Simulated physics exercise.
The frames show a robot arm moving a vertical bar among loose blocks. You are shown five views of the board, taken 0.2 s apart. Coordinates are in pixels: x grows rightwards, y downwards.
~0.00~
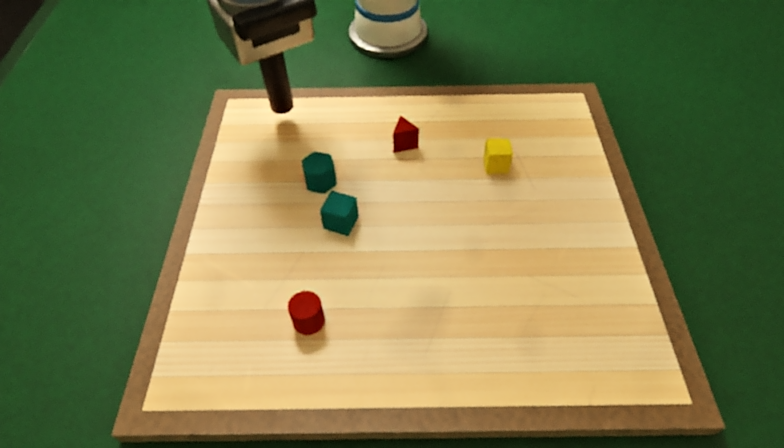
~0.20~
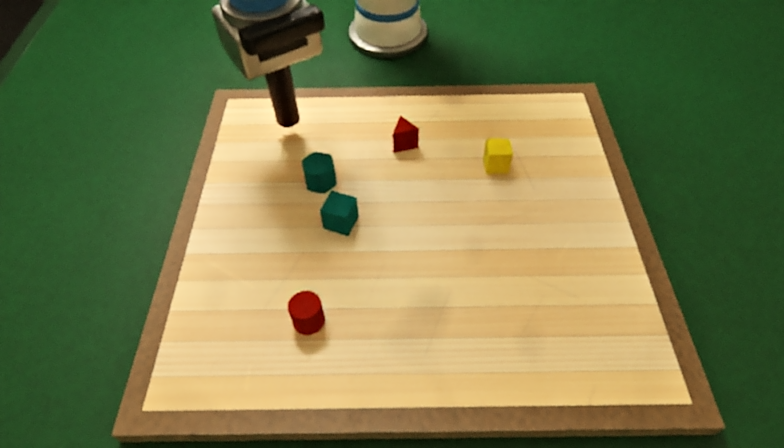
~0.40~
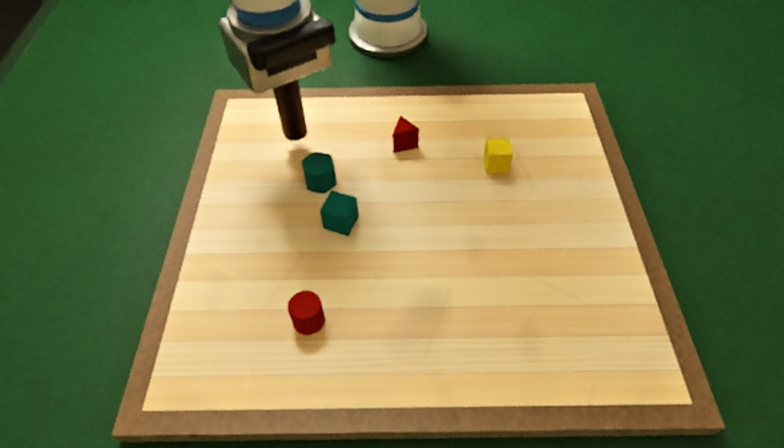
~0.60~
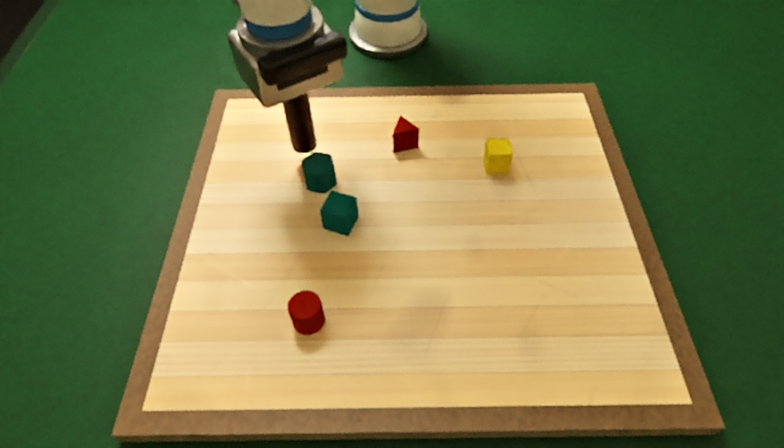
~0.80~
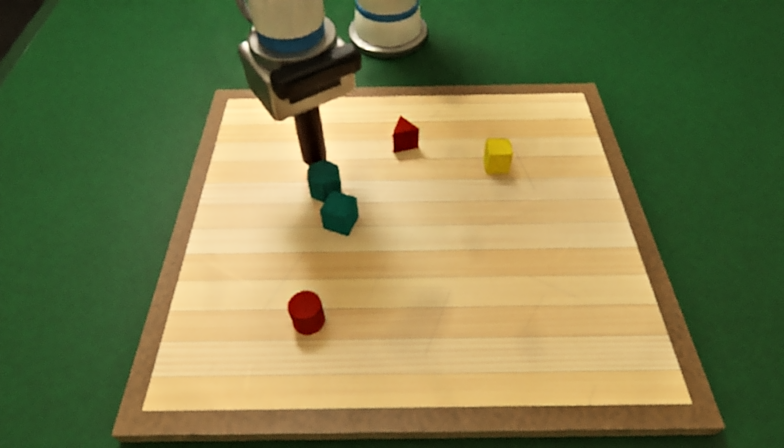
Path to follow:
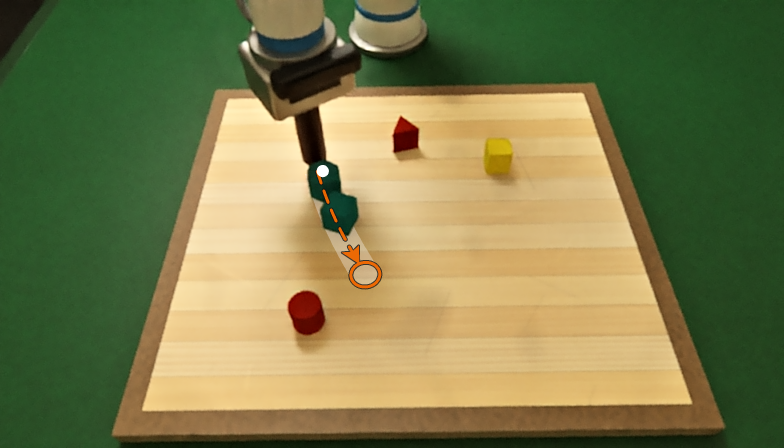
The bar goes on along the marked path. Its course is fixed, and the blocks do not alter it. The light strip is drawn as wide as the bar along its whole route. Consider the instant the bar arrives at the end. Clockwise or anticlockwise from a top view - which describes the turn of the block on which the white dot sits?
Spin direction: Clockwise.
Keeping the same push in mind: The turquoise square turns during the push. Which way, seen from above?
That block twists counter-clockwise.
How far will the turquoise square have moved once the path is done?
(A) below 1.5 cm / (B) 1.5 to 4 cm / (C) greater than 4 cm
That would be C.
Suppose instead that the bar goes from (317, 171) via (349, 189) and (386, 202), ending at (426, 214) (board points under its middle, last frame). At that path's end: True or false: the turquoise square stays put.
That claim is false.
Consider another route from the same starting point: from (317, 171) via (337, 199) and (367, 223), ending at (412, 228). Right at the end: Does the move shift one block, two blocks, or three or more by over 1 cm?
I count two.
The line goes from (317, 171) by way of (329, 203) and (344, 238) to (365, 274); the dot is on the turquoise hexagon.
The first path, step by step. One third of the way, bar (326, 191); turquoise hexagon (328, 208), turned 25° clockwise; turquoise square (347, 230), turned 45° anticlockwise.
Two thirds of the way, bar (342, 225); turquoise hexagon (331, 244), turned 45° clockwise; turquoise square (359, 260), turned 85° anticlockwise.
At the end, bar (364, 262); red circular block unmoved; turquoise hexagon (329, 263), turned 95° clockwise; turquoise square (373, 286), turned 95° anticlockwise.
